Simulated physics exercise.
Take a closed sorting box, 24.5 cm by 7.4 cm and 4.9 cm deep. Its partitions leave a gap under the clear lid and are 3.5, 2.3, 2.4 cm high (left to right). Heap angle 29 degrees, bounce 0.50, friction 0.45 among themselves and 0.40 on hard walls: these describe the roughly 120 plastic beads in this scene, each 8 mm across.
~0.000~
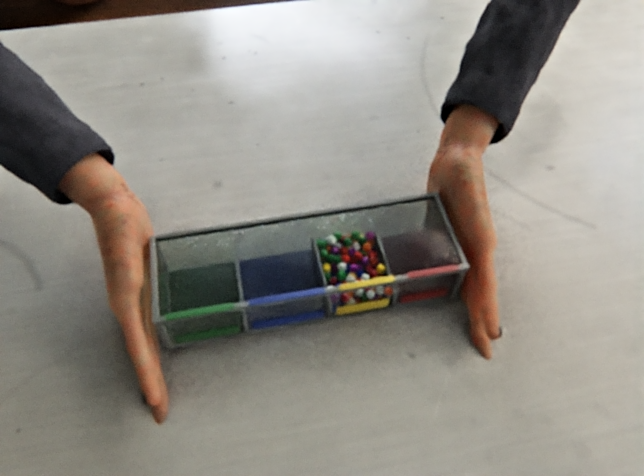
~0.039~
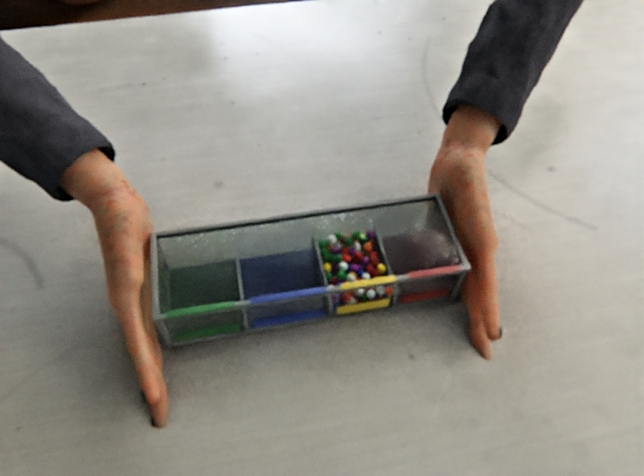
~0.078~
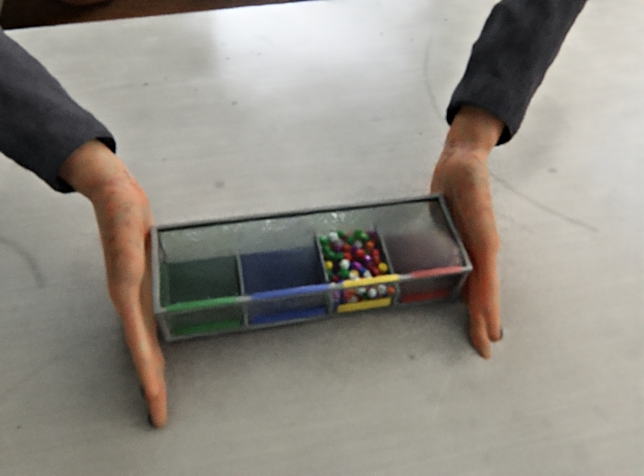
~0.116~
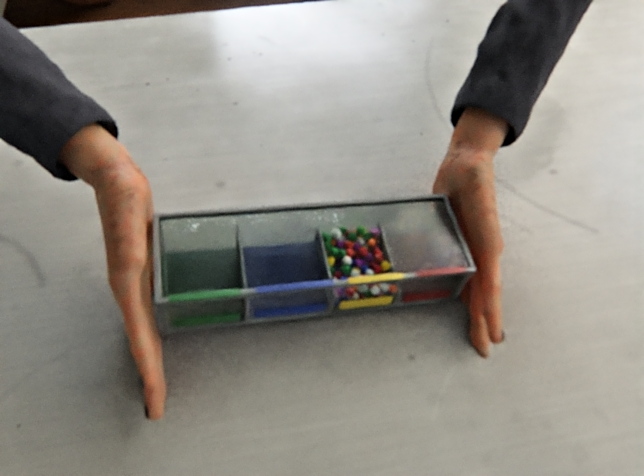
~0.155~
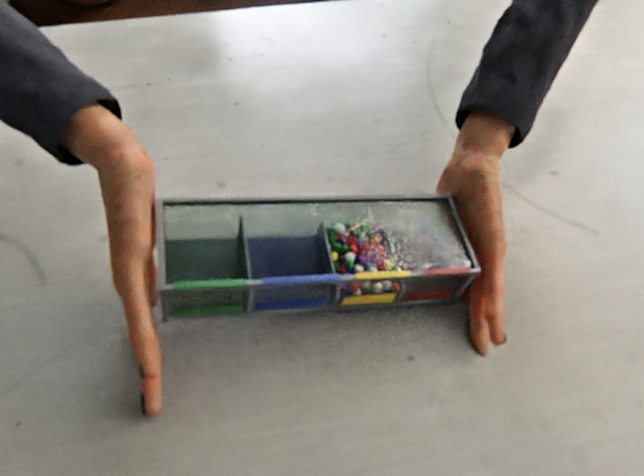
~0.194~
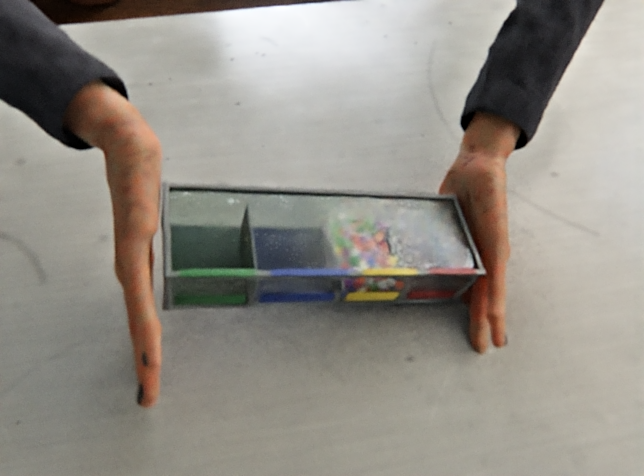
Two hands tilt a clear divided box of colorful beads, raising its left end.
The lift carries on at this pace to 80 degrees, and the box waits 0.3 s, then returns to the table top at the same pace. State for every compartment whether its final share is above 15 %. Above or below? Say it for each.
Red: Above, blue: Below, green: Below, yellow: Above.
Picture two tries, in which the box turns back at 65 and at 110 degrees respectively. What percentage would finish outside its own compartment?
25 % and 100 %.
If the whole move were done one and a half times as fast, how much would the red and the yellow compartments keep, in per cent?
In that case red would keep 55 % and yellow would keep 45 %.
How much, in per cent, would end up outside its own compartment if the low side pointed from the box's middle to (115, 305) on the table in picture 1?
Roughly 60 percent of them.
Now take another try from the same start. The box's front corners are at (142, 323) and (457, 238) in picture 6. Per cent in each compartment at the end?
Each compartment ends like this: Red 0 per cent, blue 35 per cent, green 35 per cent, yellow 30 per cent.
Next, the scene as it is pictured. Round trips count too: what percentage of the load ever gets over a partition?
50 %, roughly.
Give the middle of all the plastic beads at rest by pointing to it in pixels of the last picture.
(379, 276) or so.
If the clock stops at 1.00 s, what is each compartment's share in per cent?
The split is red at 40, blue at 0, green at 0 and yellow at 60 per cent.
Then, at 1.00 s, tilt 80 degrees; red 40 %, yellow 60 %.
Then, at 1.54 s, tilt 43 degrees; red 50 %, yellow 50 %.
After 2.14 s, tilt 0 degrees; red 50 %, yellow 50 %.
At rest (2.5 s), red 50 %, blue 0 %, green 0 %, yellow 50 %.
